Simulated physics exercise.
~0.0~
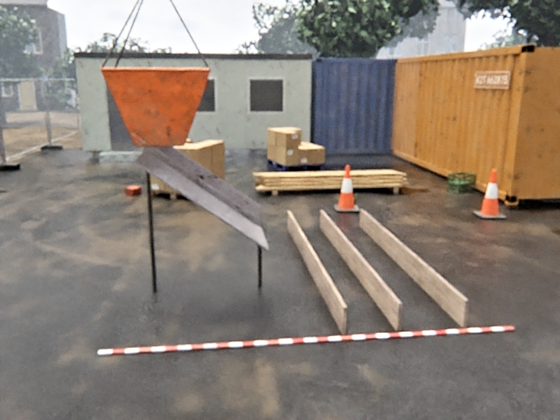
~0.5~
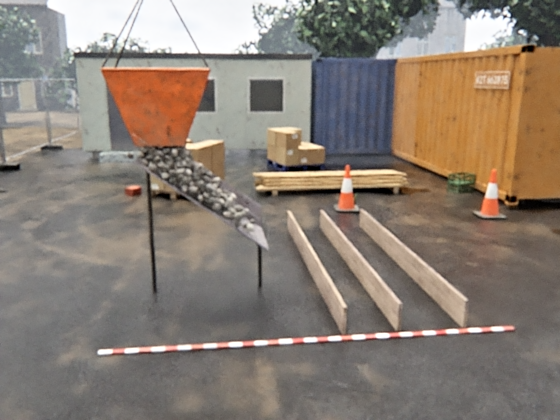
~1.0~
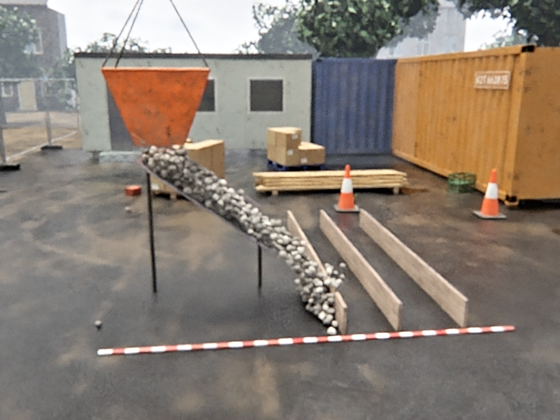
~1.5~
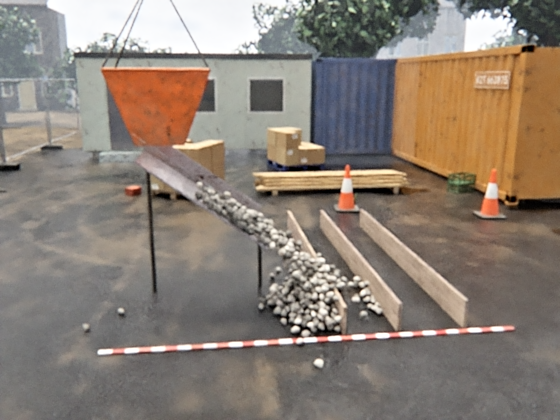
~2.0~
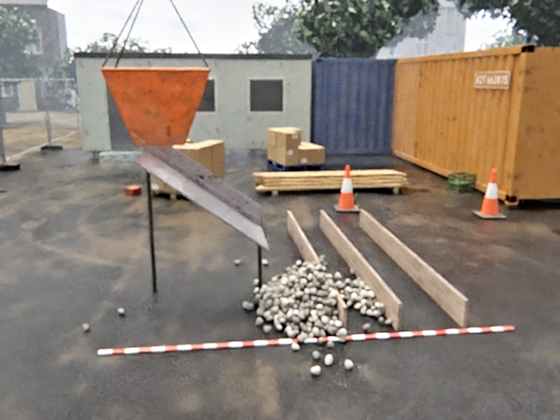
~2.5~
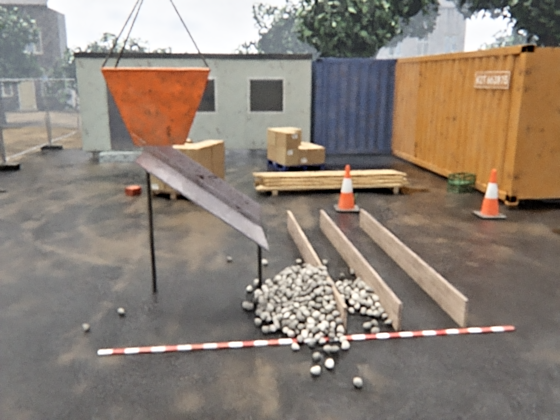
Round grey stones pouring from an orange skip, sliding down a steel chute and piling up mostly left of the wooden planks.
